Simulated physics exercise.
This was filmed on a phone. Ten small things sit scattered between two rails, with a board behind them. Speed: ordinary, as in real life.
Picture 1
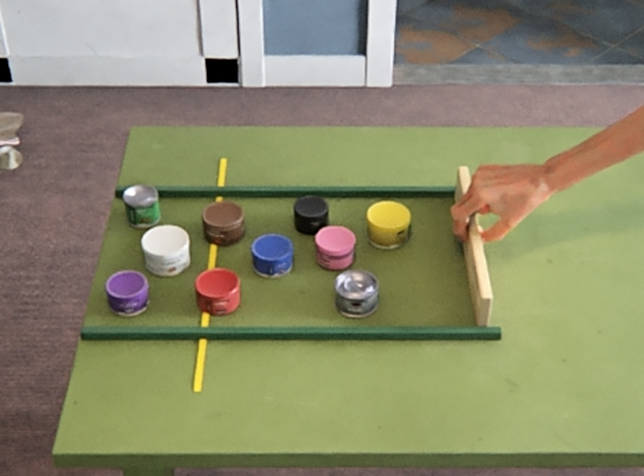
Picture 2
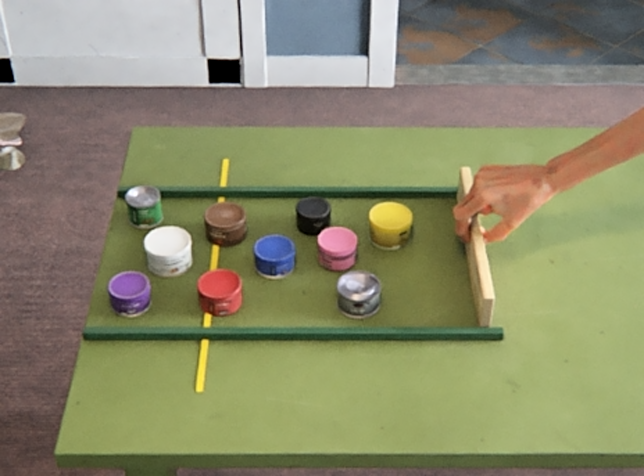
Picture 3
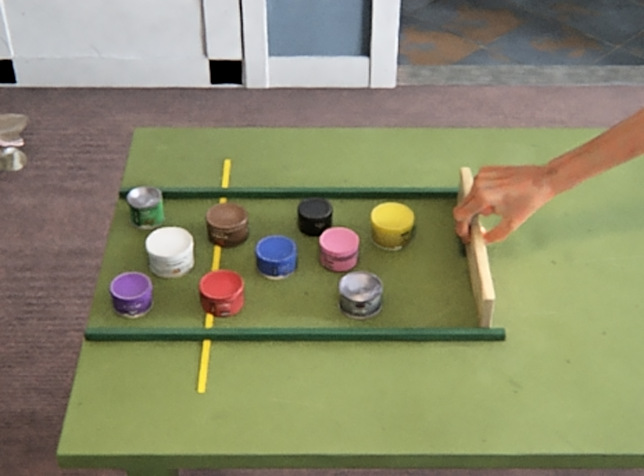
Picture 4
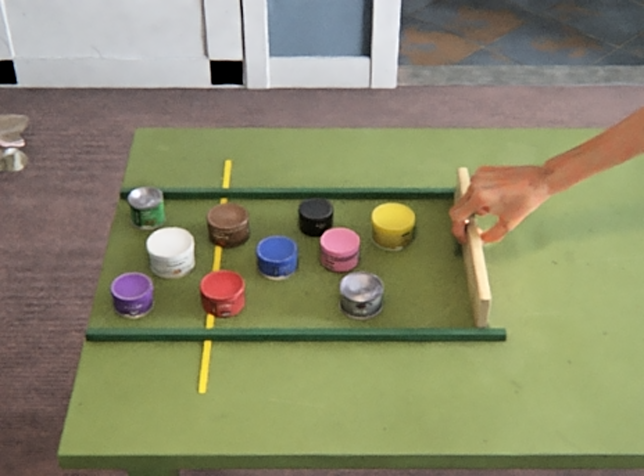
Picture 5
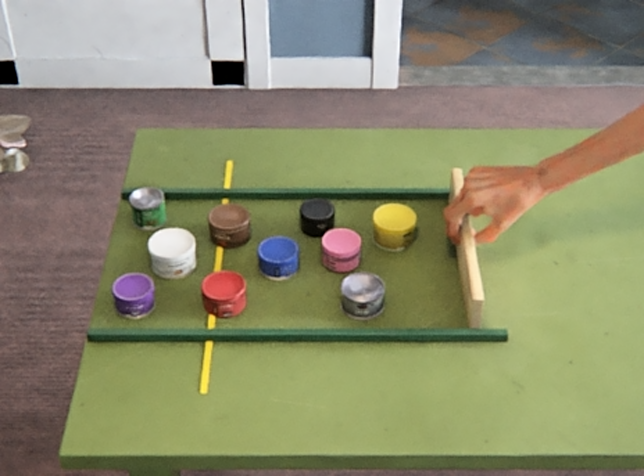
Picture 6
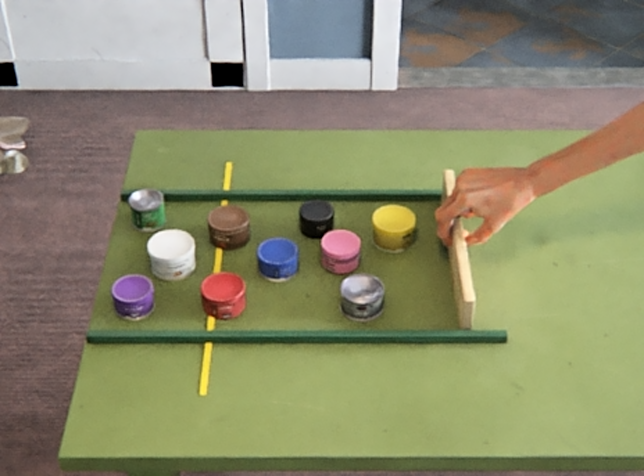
On a green table, a hand slides a wooden board slightly left behind ten small containers.
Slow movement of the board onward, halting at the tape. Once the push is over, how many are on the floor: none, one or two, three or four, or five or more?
Over the end go not a single one.
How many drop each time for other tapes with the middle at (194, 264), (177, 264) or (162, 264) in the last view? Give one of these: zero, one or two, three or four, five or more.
Lab note - count at each position: Either one or two; just one or two; 3 or 4.
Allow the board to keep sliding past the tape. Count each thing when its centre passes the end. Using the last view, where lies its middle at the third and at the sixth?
First around (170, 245), then around (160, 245).
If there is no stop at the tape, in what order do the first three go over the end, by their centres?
In order: The purple tin, the white tin, the brown tub.
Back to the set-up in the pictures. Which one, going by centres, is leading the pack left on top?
Purple tin.
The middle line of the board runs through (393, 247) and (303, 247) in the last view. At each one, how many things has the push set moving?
Tally: 1; 5.
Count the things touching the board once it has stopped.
My count gives 4.
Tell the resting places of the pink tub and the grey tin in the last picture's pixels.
In order, first (197, 261), then (191, 299).
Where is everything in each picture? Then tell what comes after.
Green tin (142, 207); purple tin (128, 294); white tin (167, 252); board (472, 244); tape (212, 260), in the first frame.
Purple tin (130, 294); yellow tin (390, 226), in the second frame.
White tin (171, 253); board (474, 245), in the third frame.
Green tin (147, 209); brown tub (228, 225), in the fourth frame.
Purple tin (134, 296); black tub (317, 218), in the fifth frame.
Green tin (148, 211); purple tin (134, 297); white tin (172, 255); board (457, 247); tape (218, 264), in the sixth frame.
Soon after, none off yet; green tin at rest near (148, 211); purple tin at rest near (134, 297); white tin at rest near (172, 255).
In the end, the number that fall off is zero.
